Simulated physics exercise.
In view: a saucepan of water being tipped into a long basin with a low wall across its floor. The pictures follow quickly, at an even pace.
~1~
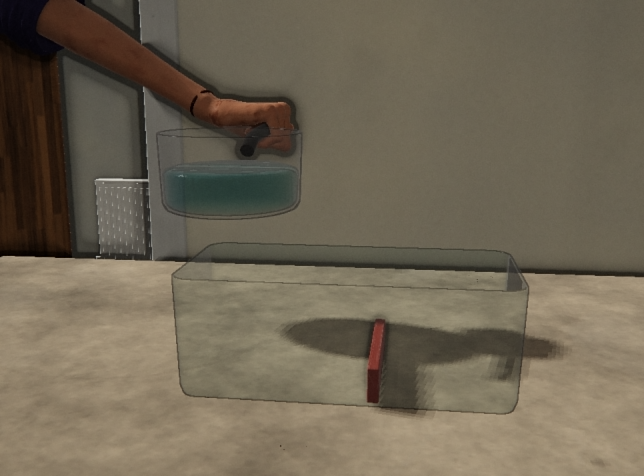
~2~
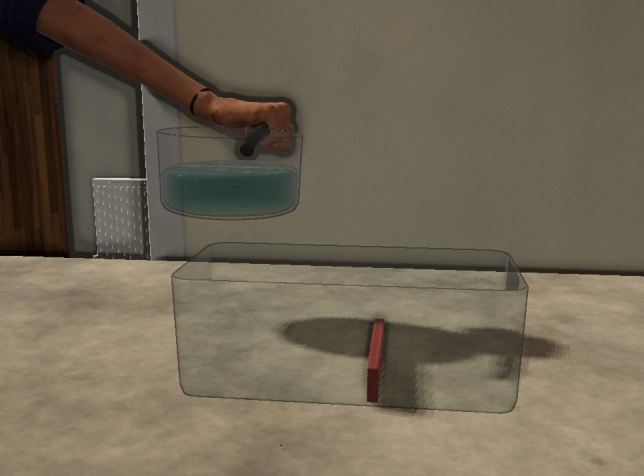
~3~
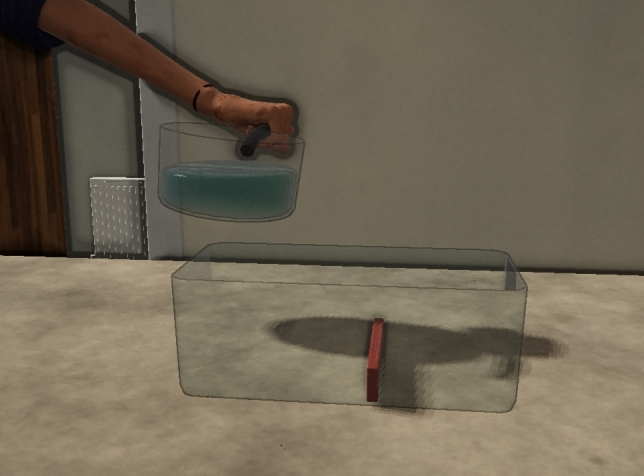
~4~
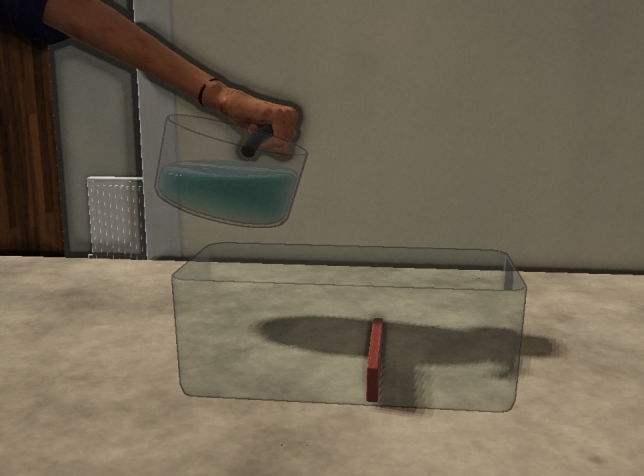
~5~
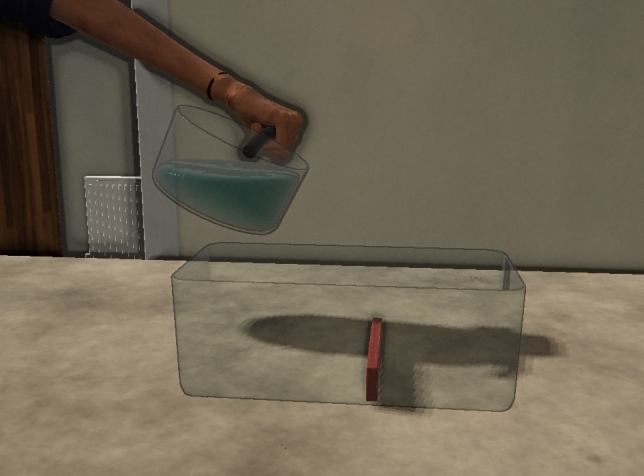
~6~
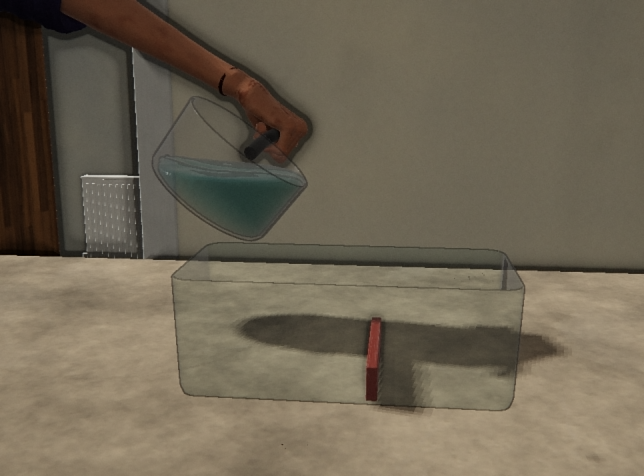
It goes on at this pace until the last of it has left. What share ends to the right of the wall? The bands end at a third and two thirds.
The share right of the wall is under a third.
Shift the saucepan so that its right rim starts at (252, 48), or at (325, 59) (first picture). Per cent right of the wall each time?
Roughly 10 per cent, and 40 per cent.
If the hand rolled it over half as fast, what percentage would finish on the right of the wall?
Some 5 per cent.
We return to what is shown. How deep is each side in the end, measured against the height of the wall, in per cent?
Some 50 per cent left and 10 right.
A moment on, the saucepan is tipped on its side and 33 per cent is still to pour, 43 is left of the wall and 0 right of it.
Next, the saucepan is tipped right over and 9 per cent is still to pour, 82 is left of the wall and 4 right of it.
Then the saucepan is tipped right over and 1 per cent is still to pour, 90 is left of the wall and 8 right of it.
Later the saucepan is tipped right over and 0 per cent is still to pour, 91 is left of the wall and 8 right of it.
In the end 91 per cent lies left of the wall, 8 right of it and 1 outside.
